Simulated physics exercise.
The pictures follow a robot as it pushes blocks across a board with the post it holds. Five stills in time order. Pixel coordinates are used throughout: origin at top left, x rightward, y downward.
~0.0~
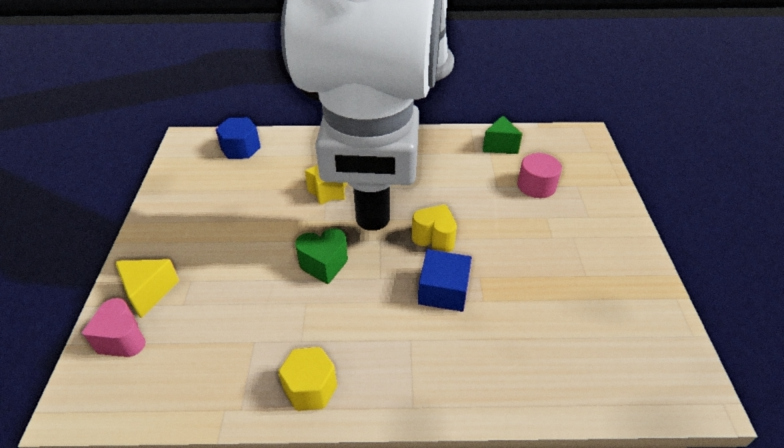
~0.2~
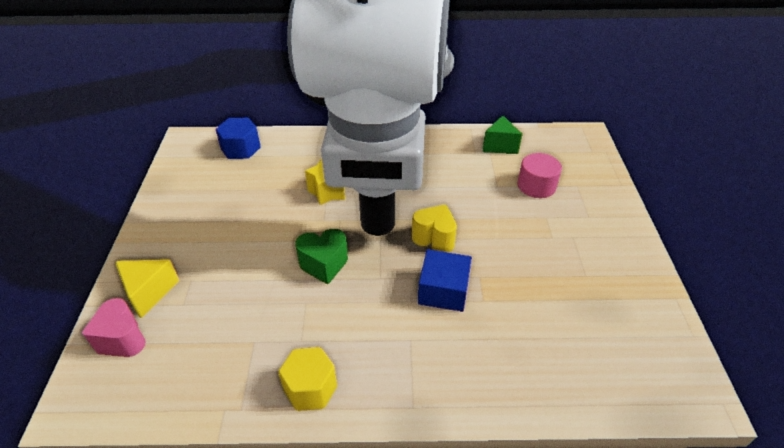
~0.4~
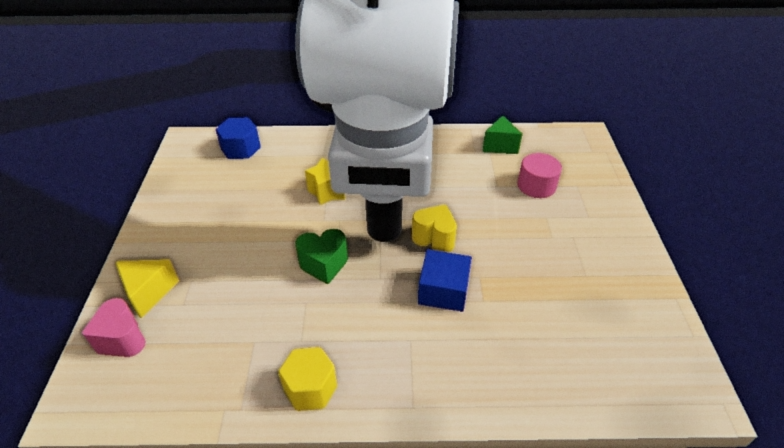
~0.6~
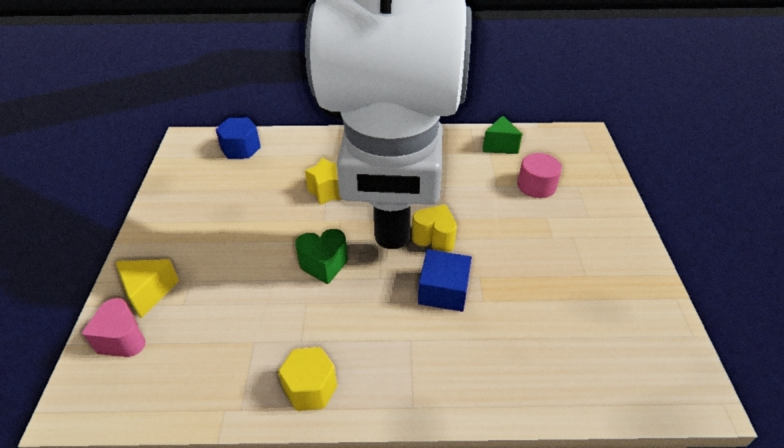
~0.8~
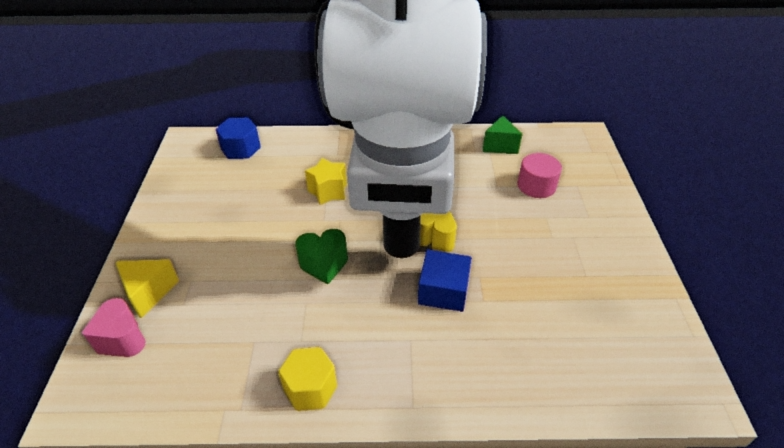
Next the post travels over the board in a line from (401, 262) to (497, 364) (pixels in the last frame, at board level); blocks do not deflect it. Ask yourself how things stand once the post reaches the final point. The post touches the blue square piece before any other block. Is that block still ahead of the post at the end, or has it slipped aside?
Expect to find it next to or behind the post.
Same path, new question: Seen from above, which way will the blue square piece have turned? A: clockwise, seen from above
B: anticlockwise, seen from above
My answer is option B.
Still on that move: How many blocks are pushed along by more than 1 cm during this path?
By the end of the path, one block has moved more than about a centimetre.
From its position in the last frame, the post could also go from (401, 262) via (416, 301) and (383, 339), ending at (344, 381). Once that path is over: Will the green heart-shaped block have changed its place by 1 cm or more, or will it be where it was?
Here's my answer: The green heart-shaped block remains in position.
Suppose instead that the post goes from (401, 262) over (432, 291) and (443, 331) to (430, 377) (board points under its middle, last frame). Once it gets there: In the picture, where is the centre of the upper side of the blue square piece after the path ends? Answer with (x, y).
In the picture, that point is around (492, 299).
What follows on the original path. One third of the way, post (431, 278); blue square piece (473, 286).
Two thirds of the way, post (463, 312); blue square piece (510, 303), turned 25° anticlockwise.
At the end, post (501, 350); yellow heart-shaped block in place; blue square piece (522, 306), turned 45° anticlockwise.
